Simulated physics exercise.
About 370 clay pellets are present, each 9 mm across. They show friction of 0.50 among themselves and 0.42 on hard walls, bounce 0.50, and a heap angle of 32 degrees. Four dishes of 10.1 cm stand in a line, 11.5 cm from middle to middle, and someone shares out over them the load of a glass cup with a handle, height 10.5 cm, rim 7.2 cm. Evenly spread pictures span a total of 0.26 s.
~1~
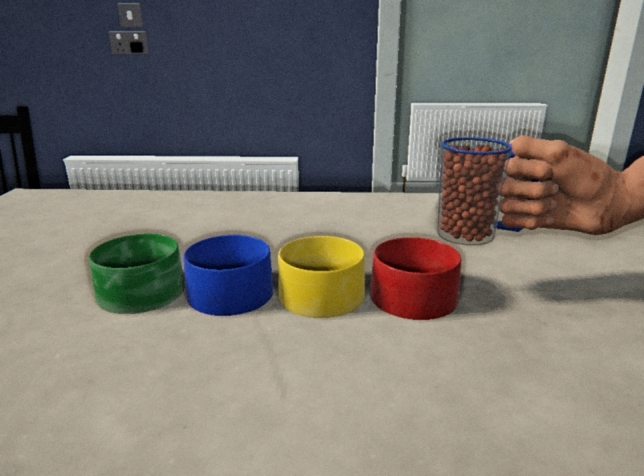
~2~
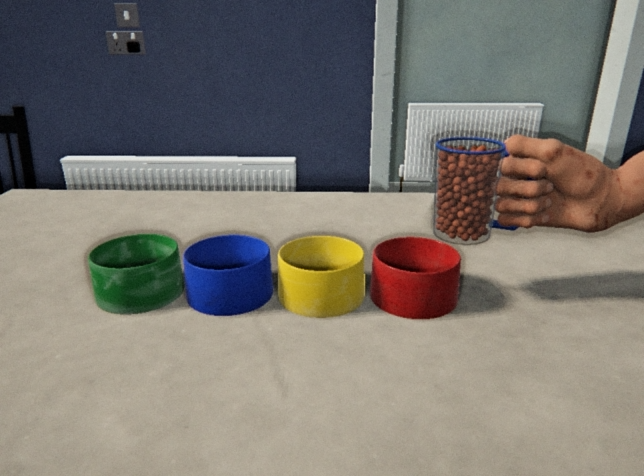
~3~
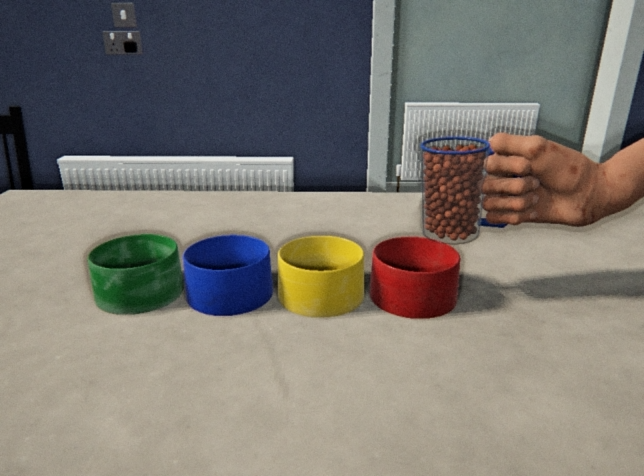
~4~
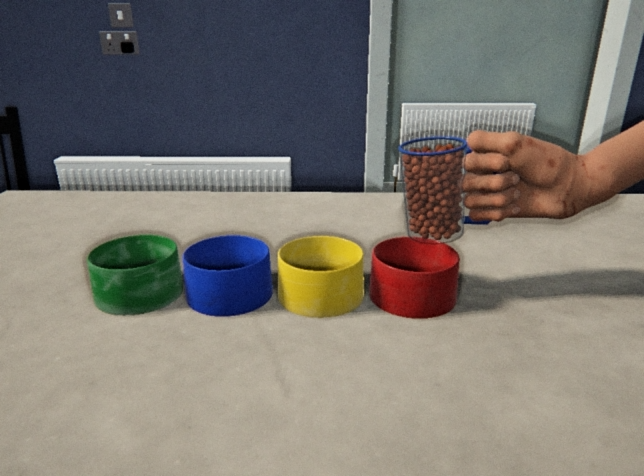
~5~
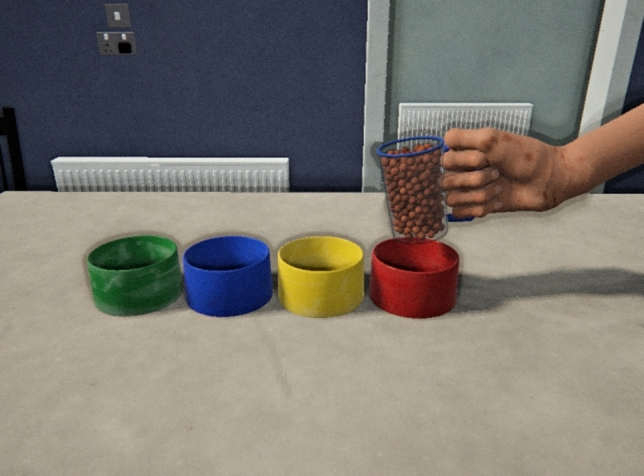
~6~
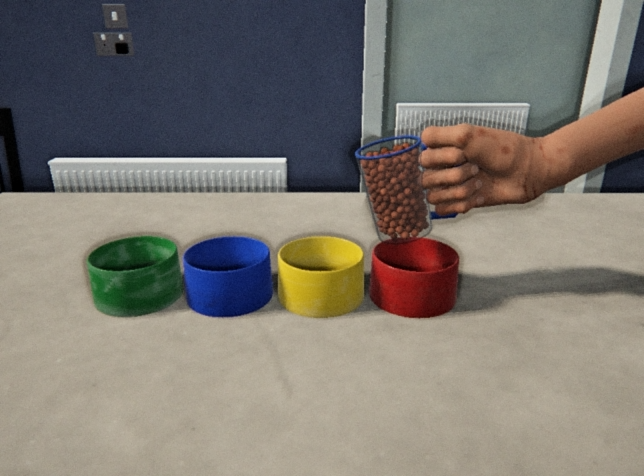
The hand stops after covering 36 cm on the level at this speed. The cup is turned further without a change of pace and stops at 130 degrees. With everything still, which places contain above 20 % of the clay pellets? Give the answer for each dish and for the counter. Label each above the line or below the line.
Red: Below the line; blue: Below the line; green: Above the line; yellow: Below the line; counter: Below the line.
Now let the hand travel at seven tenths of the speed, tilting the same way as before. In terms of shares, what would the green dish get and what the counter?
Green: 90; counter: 10.
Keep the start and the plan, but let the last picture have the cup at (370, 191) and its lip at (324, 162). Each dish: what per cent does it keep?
The red dish keeps 0, the blue one 0, the green one 80 and the yellow one 0.
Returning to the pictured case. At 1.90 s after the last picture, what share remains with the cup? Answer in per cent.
It should be near 0 per cent.
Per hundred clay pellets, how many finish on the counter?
Estimate: Close to 5 %.
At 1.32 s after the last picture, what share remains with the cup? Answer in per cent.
It works out to about 85 per cent of the load.
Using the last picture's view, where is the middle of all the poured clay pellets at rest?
Close to pixel (130, 275).
Then, 0.79 s after the last picture, tilt 68 degrees; cup holds 95 %.
Then, 1.32 s after the last picture, tilt 104 degrees; cup holds 85 %, green 10 %.
Then, 1.90 s after the last picture, tilt 130 degrees; cup holds 0 %, green 95 %.
In the end, red 0 %, blue 0 %, green 95 %, yellow 0 %, counter 5 %.
